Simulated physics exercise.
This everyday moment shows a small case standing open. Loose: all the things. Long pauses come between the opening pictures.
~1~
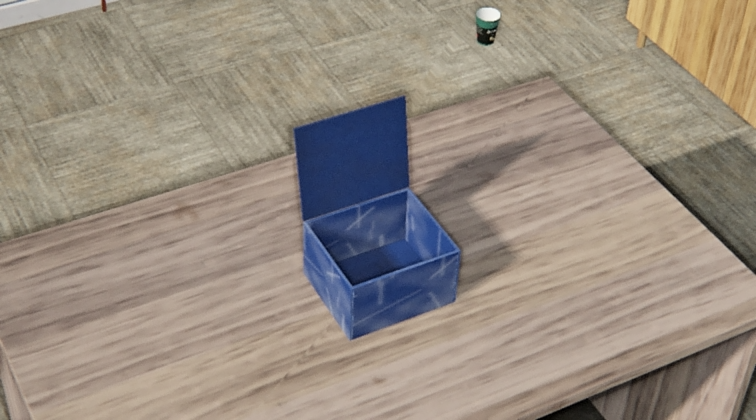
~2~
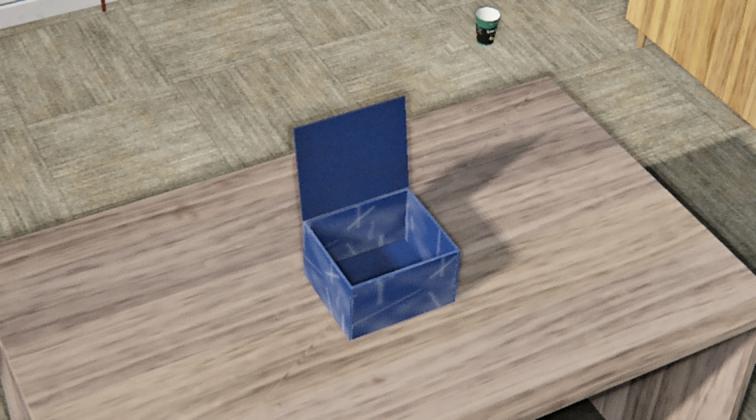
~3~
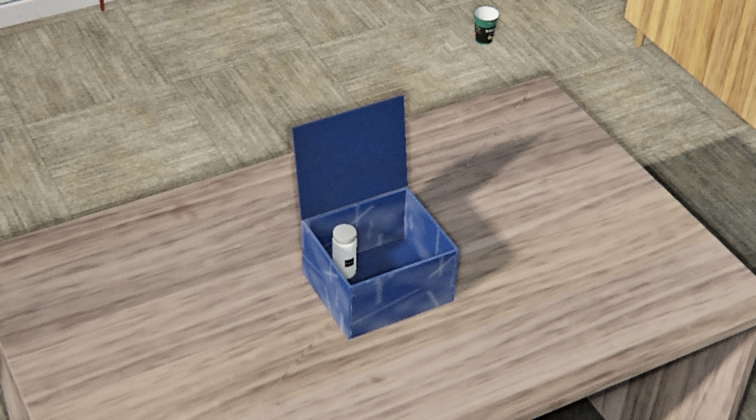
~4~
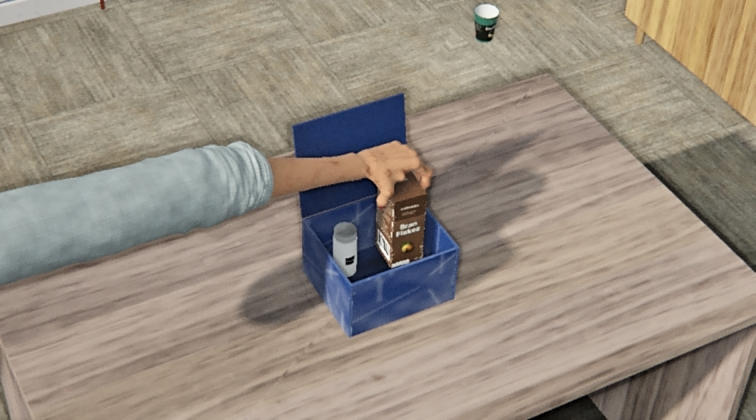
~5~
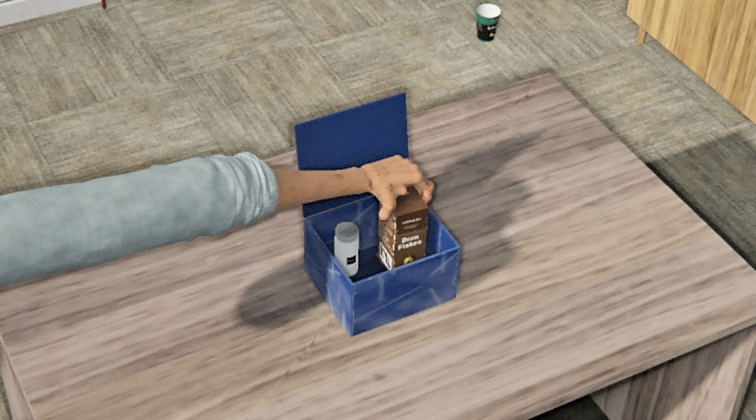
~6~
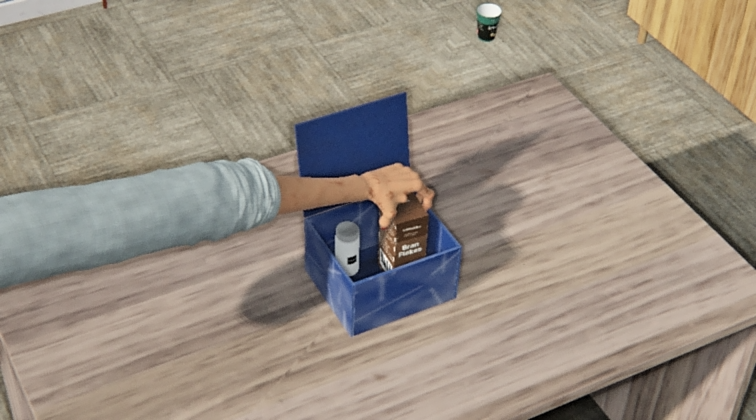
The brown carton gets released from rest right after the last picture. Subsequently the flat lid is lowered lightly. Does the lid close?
No, fails to shut.
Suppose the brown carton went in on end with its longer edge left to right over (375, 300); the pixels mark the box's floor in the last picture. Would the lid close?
Then the lid won't shut, as it turns out.
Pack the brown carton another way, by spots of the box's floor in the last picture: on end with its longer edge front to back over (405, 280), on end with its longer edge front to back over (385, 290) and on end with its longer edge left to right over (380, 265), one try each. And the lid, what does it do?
The first attempt ends with the lid standing open, the second with it standing open, and the third with it standing open.
Then, 1.40 s on from there, lid 72° above the rim.
Then, 1.90 s on from there, lid 37° above the rim.
In the end, lid 35° above the rim; both unmoved. At the end, from the last picture's camera, brown carton near (403, 241).
